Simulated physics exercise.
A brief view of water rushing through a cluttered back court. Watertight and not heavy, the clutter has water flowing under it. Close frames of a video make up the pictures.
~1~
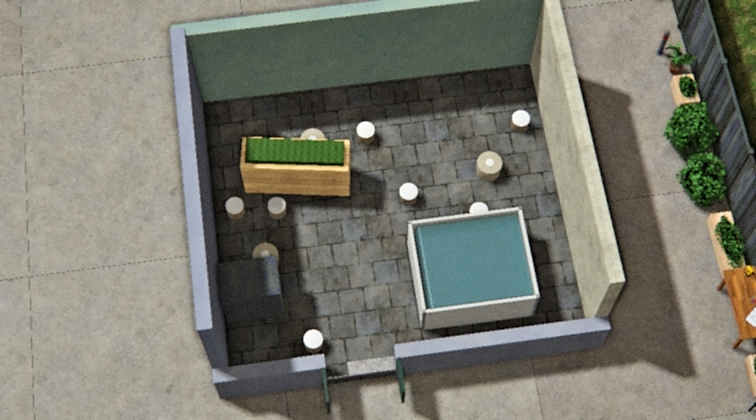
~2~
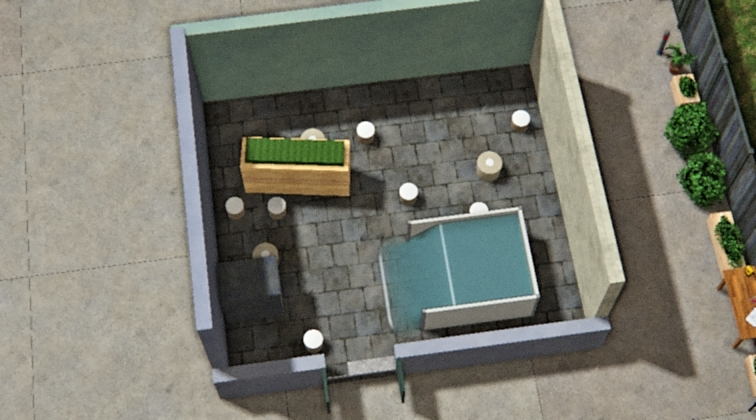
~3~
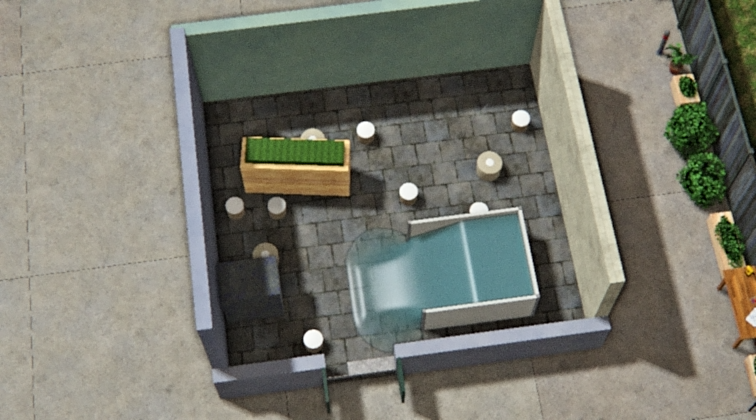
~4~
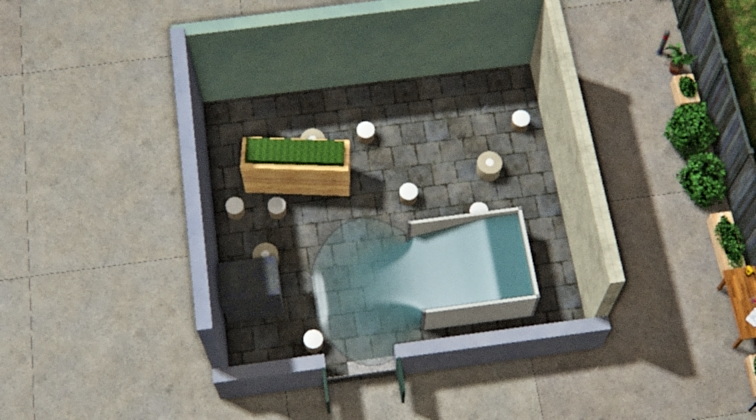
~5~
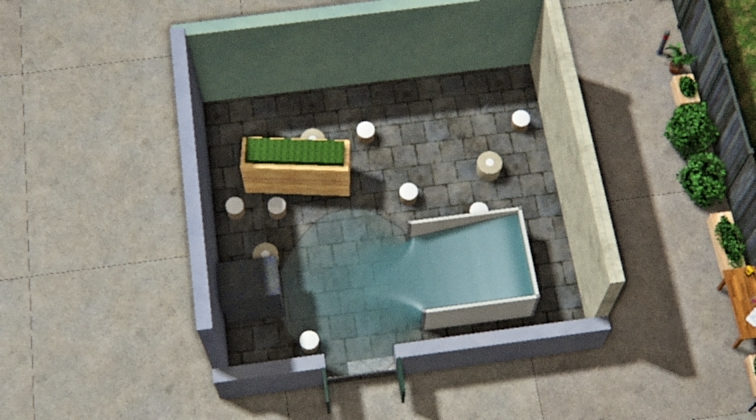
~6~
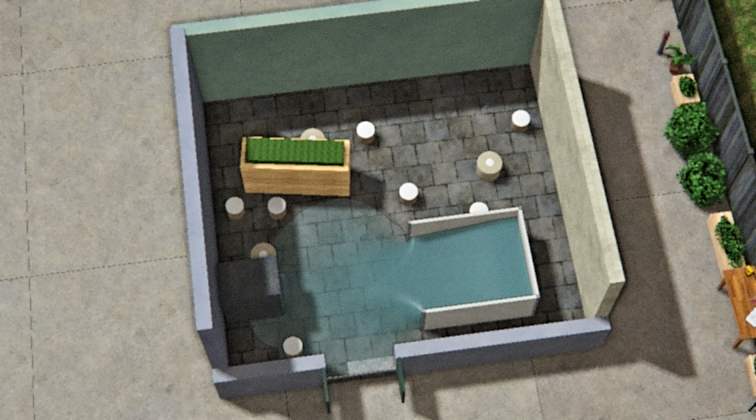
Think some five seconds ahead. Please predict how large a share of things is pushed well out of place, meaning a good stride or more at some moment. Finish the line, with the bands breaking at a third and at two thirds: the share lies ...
The share lies between a third and two thirds.
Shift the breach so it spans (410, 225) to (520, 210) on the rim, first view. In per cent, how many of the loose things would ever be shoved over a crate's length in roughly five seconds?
Close to 80 %.
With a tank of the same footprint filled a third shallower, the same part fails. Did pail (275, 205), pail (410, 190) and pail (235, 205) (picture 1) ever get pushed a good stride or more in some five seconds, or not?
In the order you named them: Went past the threshold, stayed within the threshold, went past the threshold.
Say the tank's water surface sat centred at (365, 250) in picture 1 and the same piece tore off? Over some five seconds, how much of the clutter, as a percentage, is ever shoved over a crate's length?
It comes to some 90 %.
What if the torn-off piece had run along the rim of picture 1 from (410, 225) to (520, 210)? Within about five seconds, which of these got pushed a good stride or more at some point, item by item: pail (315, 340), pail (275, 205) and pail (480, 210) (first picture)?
First under that mark, then under that mark, then beyond that mark.
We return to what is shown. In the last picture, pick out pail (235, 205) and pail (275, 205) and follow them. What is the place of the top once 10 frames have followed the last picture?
Around (217, 181) and (235, 184).
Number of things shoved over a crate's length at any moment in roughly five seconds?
5 in all.
A moment on, 2 of 10 are well off their spots; 1 afloat.
Next, 3 of 10 are well off their spots; 4 afloat.
Later, 2 of 10 are well off their spots; 4 afloat.
In the end, 5 of 10 are well off their spots, and 5 have been at some point; 5 afloat.
